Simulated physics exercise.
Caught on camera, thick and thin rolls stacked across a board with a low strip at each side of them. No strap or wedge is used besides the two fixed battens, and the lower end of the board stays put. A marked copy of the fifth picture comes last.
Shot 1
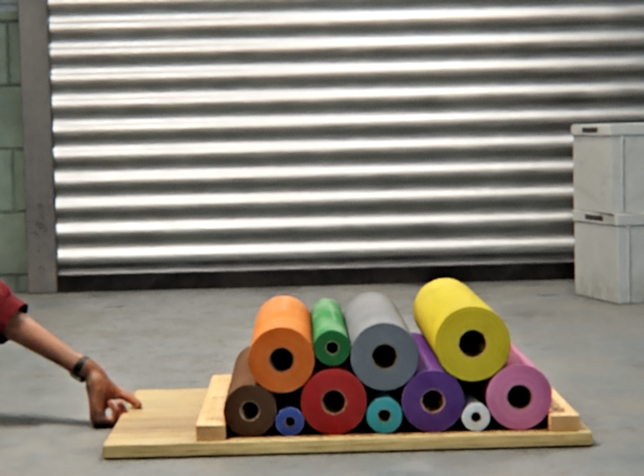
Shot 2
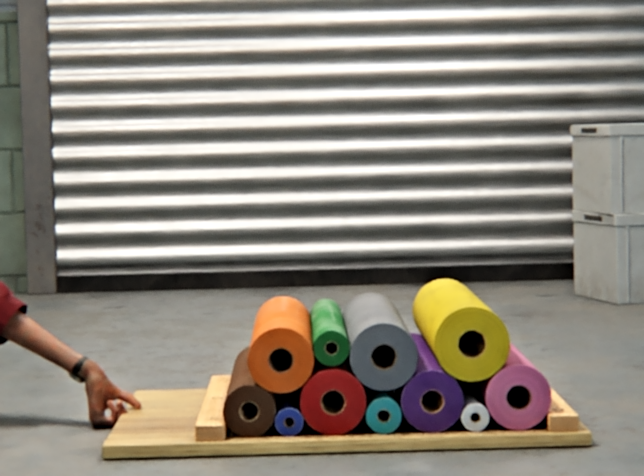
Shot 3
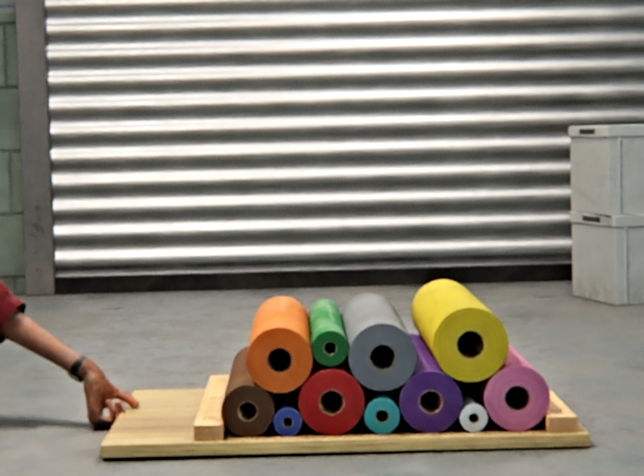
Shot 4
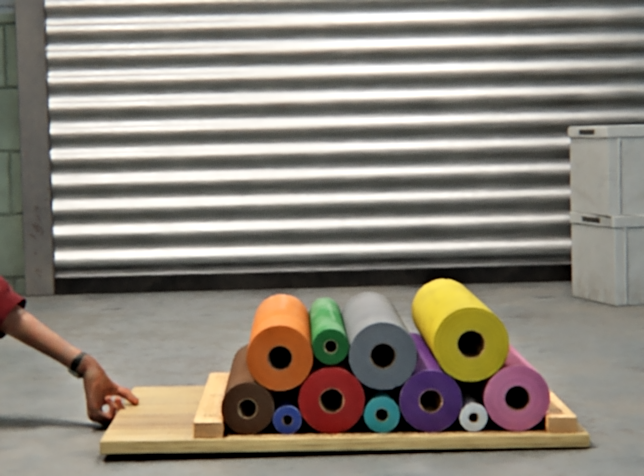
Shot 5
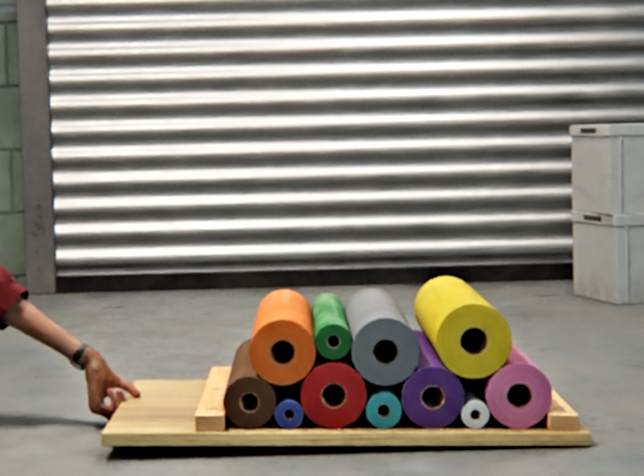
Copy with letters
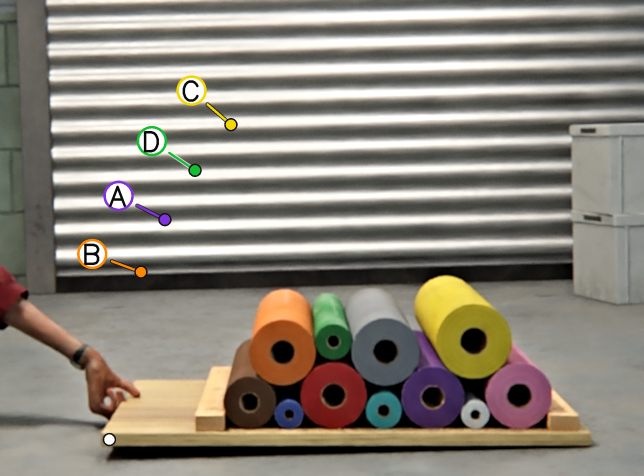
A hand at the left slightly lifts the end of a board stacked with colourful rolls.
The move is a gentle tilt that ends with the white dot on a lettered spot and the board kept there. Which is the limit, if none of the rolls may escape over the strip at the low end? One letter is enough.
The highest mark that will do is D.
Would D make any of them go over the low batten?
No.
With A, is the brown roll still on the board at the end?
Yes.
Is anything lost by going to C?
Yes, at C.
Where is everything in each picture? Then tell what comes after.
The first picture shows pink roll (519, 397); orange roll (282, 360).
The second picture shows orange roll (281, 360); grey roll (384, 357).
The third picture shows board (341, 409); brown roll (247, 411); blue roll (288, 422); purple roll (431, 402).
The fourth picture shows board (340, 407); brown roll (248, 408); blue roll (287, 420).
The fifth picture shows board (342, 402); brown roll (249, 402); blue roll (289, 414).
On the marked copy, A at (165, 220); B at (141, 272); C at (231, 124); D at (195, 170); the white dot at (109, 440).
Following D. Soon after the start, board at 20°.
Later, board at 36°.
In the end, board at 36°, none over the low batten.
As for the rest, A none over the low batten; B none over the low batten; C eight over the low batten.
